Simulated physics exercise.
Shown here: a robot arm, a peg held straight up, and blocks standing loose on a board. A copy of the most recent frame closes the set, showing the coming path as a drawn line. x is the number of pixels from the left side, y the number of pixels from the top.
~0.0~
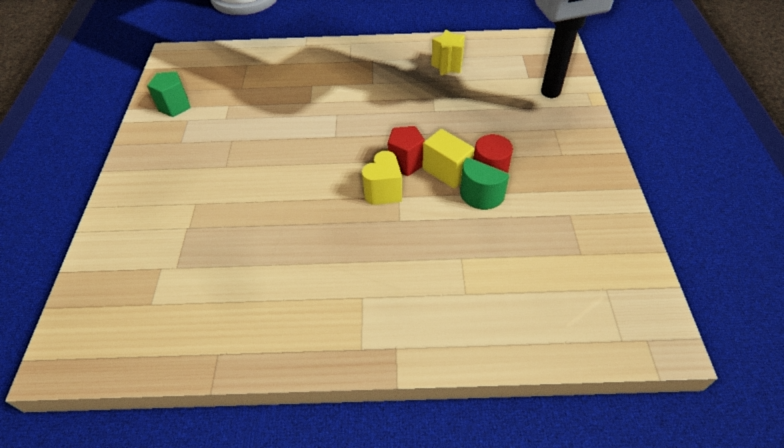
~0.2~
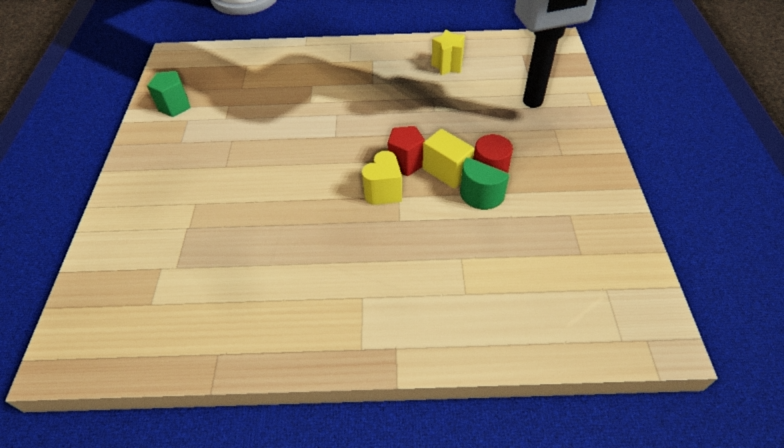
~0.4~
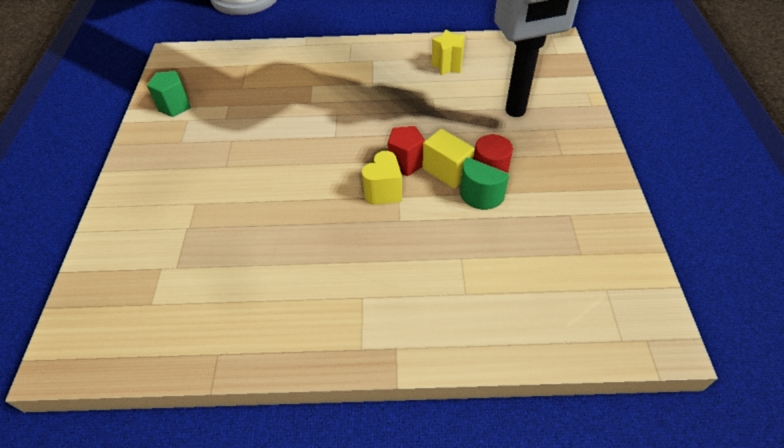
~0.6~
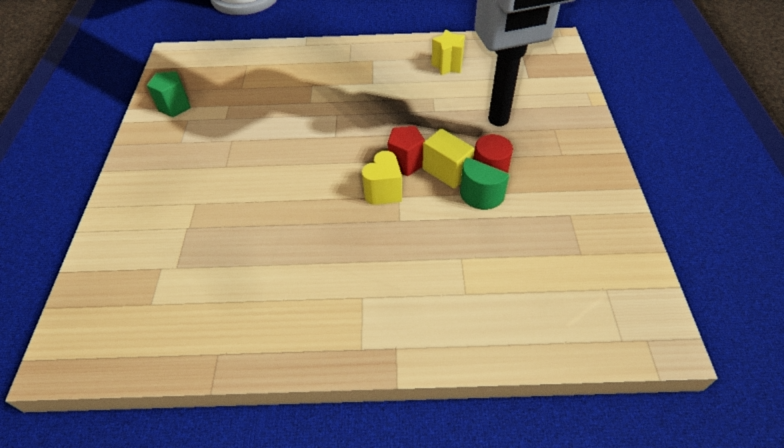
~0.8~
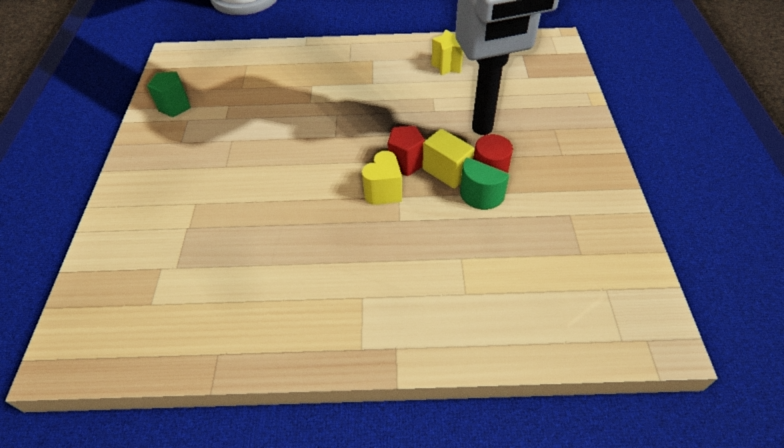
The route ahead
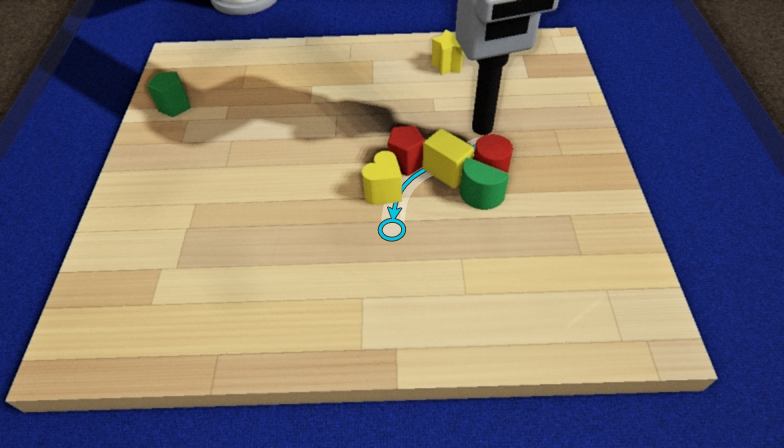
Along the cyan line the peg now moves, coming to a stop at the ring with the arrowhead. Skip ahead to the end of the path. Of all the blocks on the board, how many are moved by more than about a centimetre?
Answer: Three or more.
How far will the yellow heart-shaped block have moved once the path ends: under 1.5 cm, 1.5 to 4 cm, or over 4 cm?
Between 1.5 and 4 cm.
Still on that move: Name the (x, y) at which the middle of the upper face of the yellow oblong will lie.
The centre of its top face lies at (430, 171).
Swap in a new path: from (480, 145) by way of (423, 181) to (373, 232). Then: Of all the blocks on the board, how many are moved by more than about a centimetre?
Blocks that move over 1 cm: Two.
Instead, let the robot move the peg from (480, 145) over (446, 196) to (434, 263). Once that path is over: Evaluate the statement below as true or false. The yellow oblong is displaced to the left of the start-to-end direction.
Answer: False.
The drawn path runs from (480, 145) via (439, 163) and (402, 189), ending at (392, 230).
The first path, step by step. One third of the way, peg at (439, 148); red pentagon at (402, 137), turned 15° clockwise; yellow oblong at (438, 156), turned 25° anticlockwise.
Two thirds of the way, peg at (402, 174); yellow heart-shaped block at (375, 171); red pentagon at (390, 140), turned 60° clockwise; yellow oblong at (429, 169), turned 90° anticlockwise.
At the end, peg at (391, 215); yellow heart-shaped block at (366, 178), turned 20° clockwise; red pentagon at (390, 140), turned 60° clockwise; yellow oblong at (430, 171), turned 105° anticlockwise; red circle not moved.
